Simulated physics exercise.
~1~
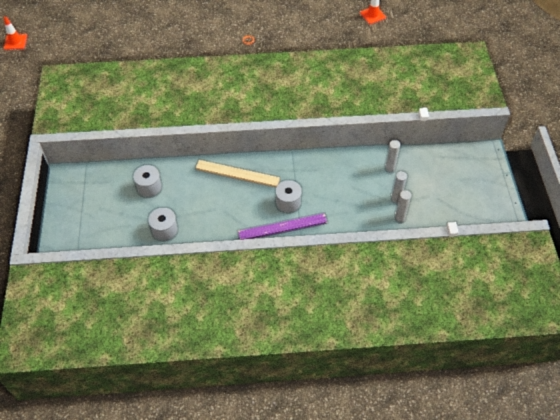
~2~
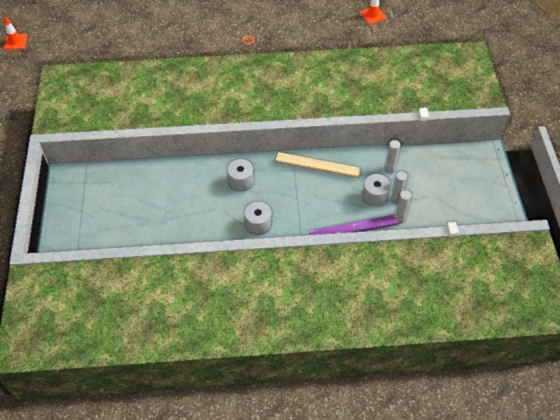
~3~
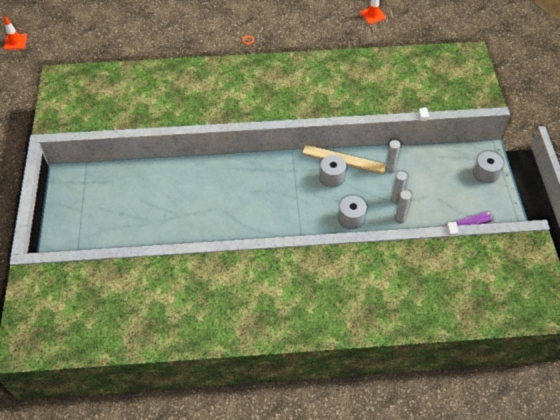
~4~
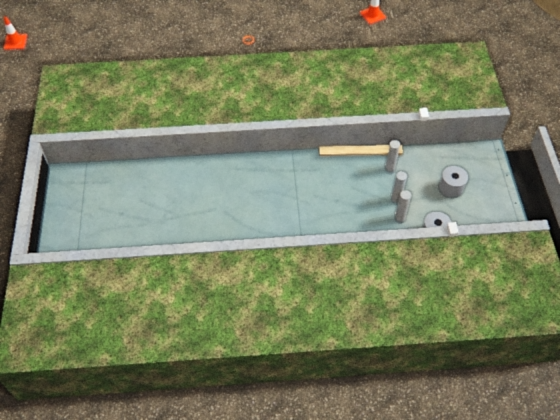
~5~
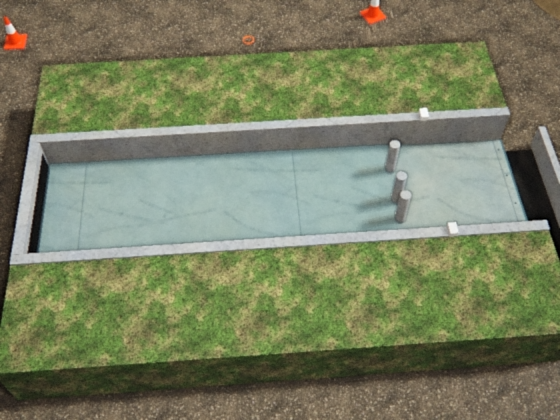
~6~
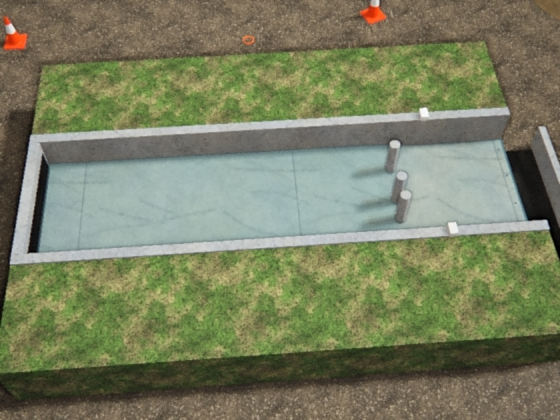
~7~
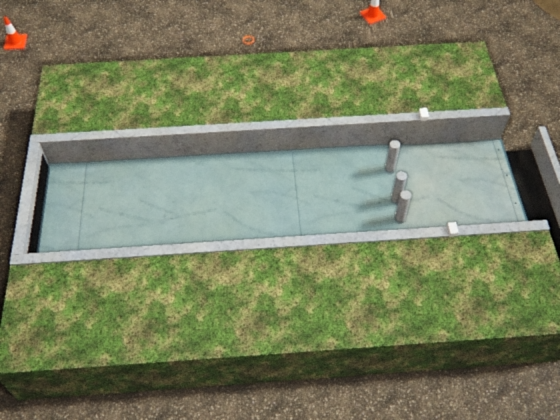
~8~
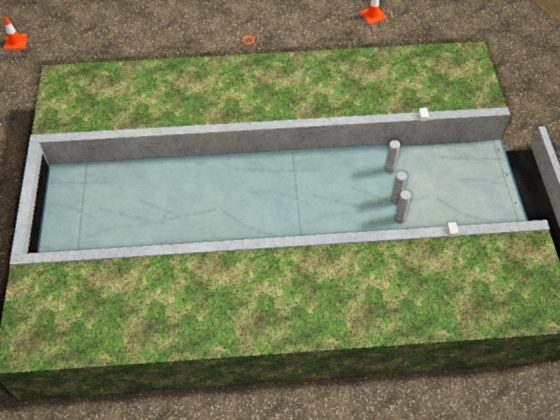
The clip opens on a walled water channel between grassy banks, with three grey tubs, a tan plank and a purple plank afloat on the left of three upright posts. All of them drift to the right, the purple plank and one tub leading toward the posts. Those two pass the posts and the white marks on the banks, while the tan plank swings near the top post. The other two tubs then move past the posts, and the purple plank is gone from view. Finally the remaining tubs and the tan plank disappear too, leaving the channel empty except for the posts.
